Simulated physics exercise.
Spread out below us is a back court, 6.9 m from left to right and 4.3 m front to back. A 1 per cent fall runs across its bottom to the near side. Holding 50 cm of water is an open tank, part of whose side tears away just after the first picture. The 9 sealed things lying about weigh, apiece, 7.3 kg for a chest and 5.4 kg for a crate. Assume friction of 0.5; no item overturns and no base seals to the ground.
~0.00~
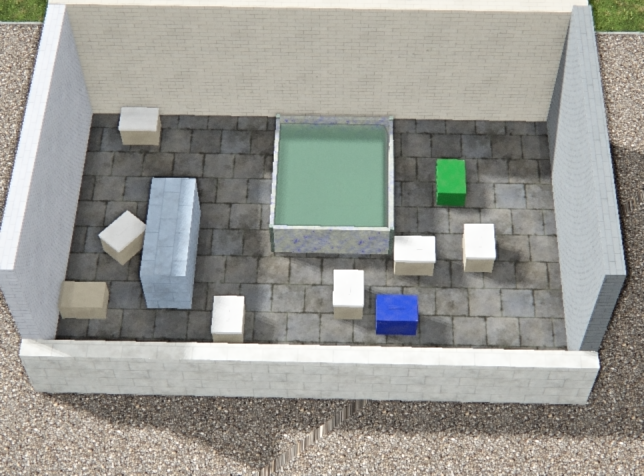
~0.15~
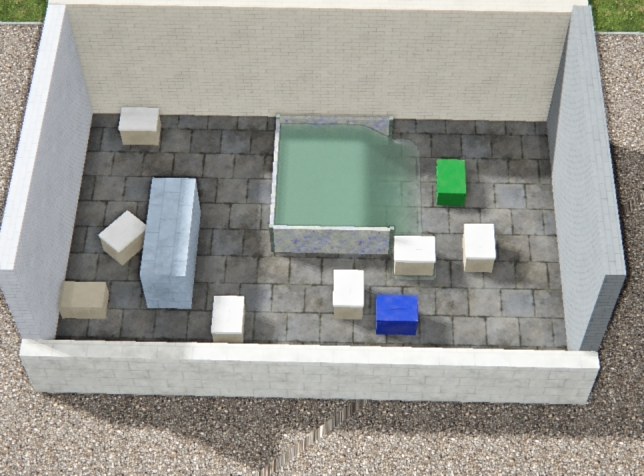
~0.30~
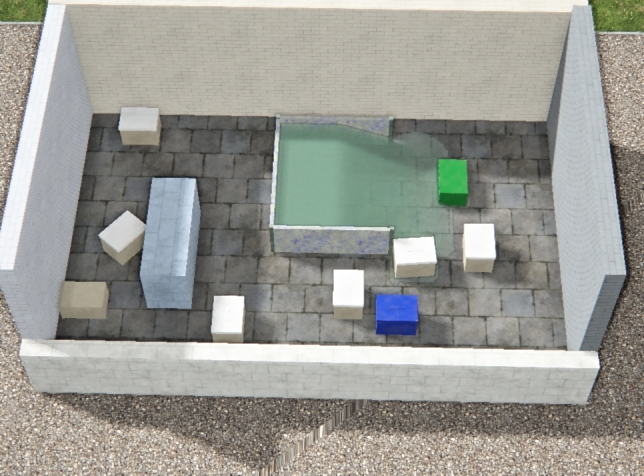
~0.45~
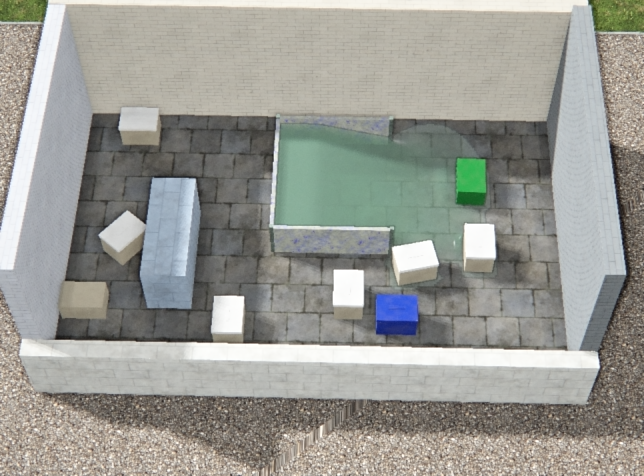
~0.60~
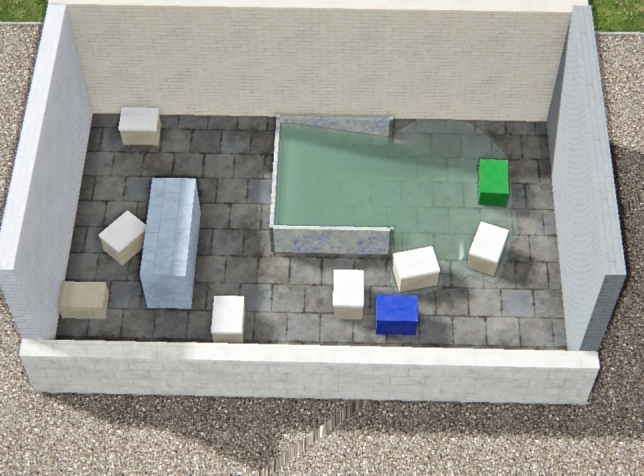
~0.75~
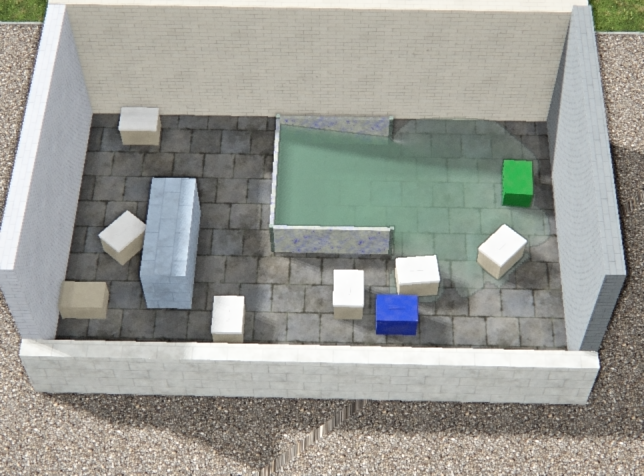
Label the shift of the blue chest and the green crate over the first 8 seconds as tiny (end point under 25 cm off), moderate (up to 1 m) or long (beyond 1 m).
Blue chest - long, green crate - long.
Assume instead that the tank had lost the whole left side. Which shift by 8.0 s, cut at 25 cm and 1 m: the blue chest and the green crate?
With that failure, the blue chest covers a big distance, and the green crate keeps its spot.
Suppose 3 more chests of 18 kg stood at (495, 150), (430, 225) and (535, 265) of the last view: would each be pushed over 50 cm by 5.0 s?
First outside the limit, then outside the limit, then outside the limit.
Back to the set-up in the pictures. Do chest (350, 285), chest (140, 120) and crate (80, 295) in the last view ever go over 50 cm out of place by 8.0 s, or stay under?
First one went too far, second one stayed inside, third one went too far.
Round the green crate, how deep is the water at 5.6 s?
12 cm, roughly.
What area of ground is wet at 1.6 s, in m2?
Roughly 11.5 m2.
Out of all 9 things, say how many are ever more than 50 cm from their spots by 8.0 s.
I make that 7.
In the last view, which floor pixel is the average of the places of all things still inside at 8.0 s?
Around (203, 249).
After 1.6 s the blue chest is near (397, 307), 0.0 m from its start, aground; the green crate is near (545, 168), 1.3 m from its start, afloat; 2 afloat.
After 3.6 s the blue chest is near (383, 299), 0.2 m from its start, aground; the green crate is near (532, 205), 1.2 m from its start, afloat; 2 afloat.
After 5.6 s the blue chest is near (325, 269), 1.1 m from its start, afloat; the green crate is near (522, 265), 1.8 m from its start, afloat; 4 afloat.
After 8.0 s the blue chest is near (250, 246), 2.2 m from its start, afloat; the green crate is near (501, 263), 1.6 m from its start, afloat; 7 afloat.
